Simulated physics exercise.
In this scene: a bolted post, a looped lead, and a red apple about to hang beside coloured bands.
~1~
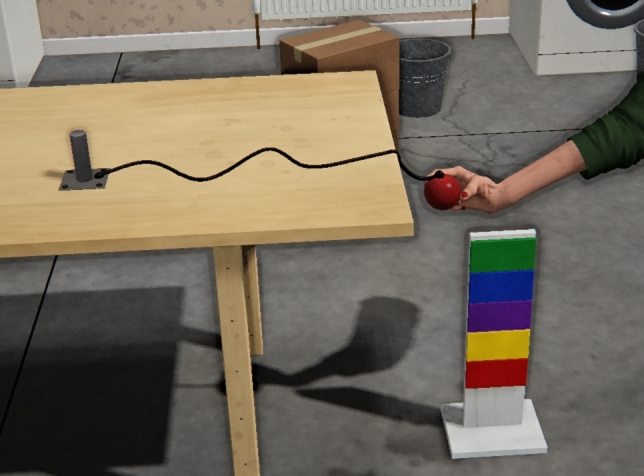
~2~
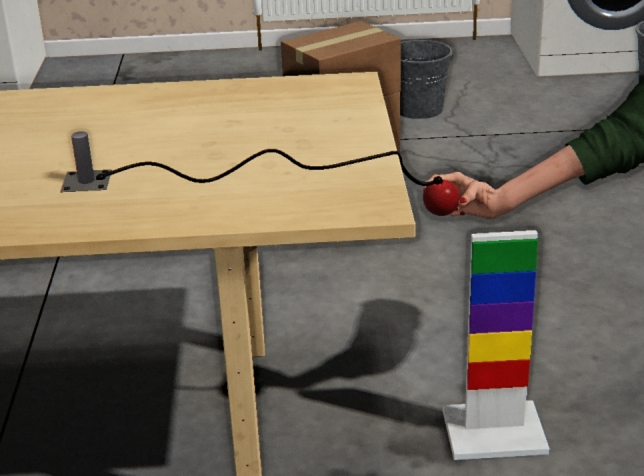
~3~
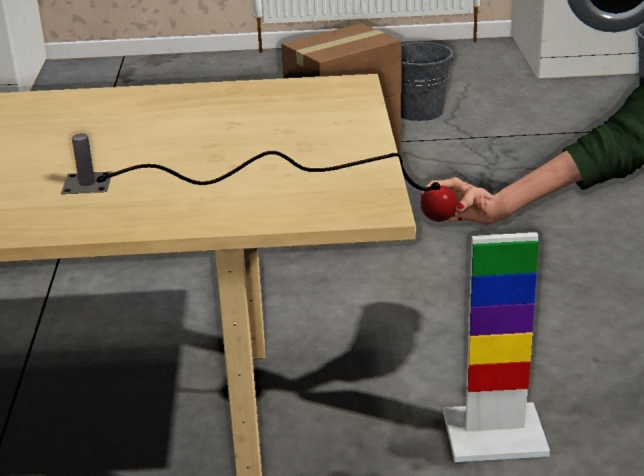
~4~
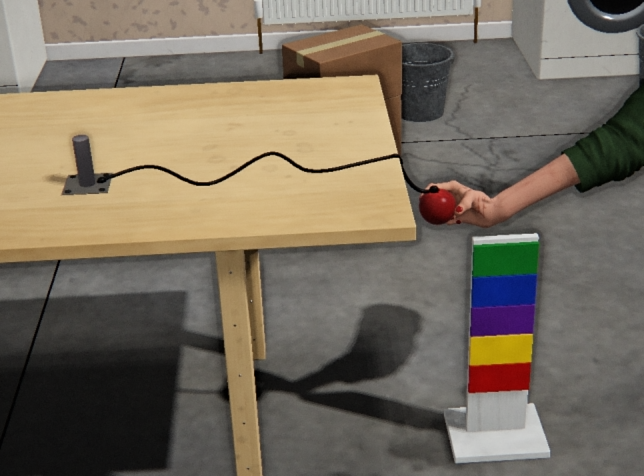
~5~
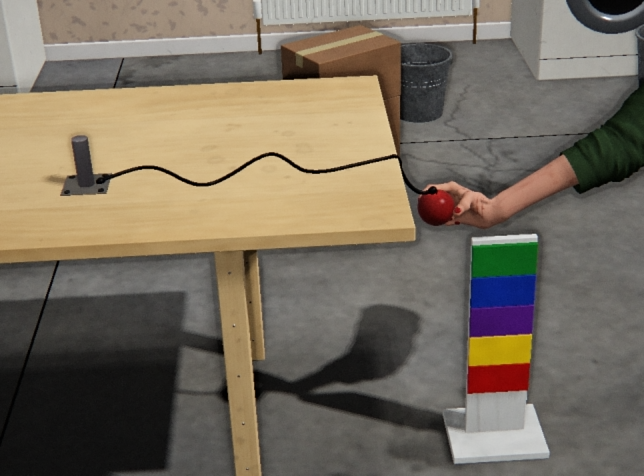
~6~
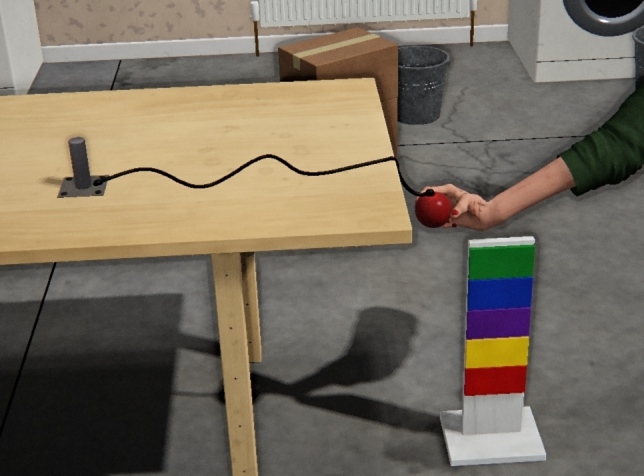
A hand in a dark green sleeve reaches in from the right beside a pale wooden table in a grey-floored room, seen from slightly above. It holds a red apple tied to a wavy black cord that runs from a dark post on the table, above a white stand banded green, blue, purple, yellow and red. The hand lowers the apple slightly, drifting a little left, while the view shifts barely.
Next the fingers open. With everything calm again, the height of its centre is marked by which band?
By the blue band.
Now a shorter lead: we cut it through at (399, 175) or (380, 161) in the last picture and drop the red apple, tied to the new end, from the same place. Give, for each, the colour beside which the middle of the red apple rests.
Green; no band.
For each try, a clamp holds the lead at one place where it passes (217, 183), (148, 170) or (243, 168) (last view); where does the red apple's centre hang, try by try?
It would sit near (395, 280) the first time, (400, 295) the second and (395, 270) the third.
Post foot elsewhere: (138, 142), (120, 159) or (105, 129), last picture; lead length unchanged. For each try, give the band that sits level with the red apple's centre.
Result 1: Purple. Result 2: Purple. Result 3: Blue.
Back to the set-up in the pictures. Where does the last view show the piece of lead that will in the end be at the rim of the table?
Roughly (323, 174).
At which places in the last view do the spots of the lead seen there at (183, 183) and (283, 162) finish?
They go to (208, 176) and to (345, 164).
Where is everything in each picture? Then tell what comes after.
In the first picture, red apple (443, 192); green (503, 257); blue (502, 287); purple (500, 317); yellow (498, 346); red (497, 374).
In the second picture, red apple (442, 198); lead through (135, 166) (195, 180) (250, 159) (302, 166) (377, 157).
In the third picture, red apple (439, 203).
In the fourth picture, red apple (438, 206); lead through (136, 169) (196, 184) (251, 162) (303, 170) (378, 160).
In the fifth picture, red apple (436, 208).
In the sixth picture, red apple (433, 210); lead through (132, 171) (192, 186) (247, 165) (299, 172) (374, 163).
Early on, apple near (427, 283); level with blue.
Midway, apple near (373, 305); level with blue.
Near the end, apple near (405, 303); level with blue.
Finally, apple near (399, 304); level with blue. Its middle rests at the blue band.
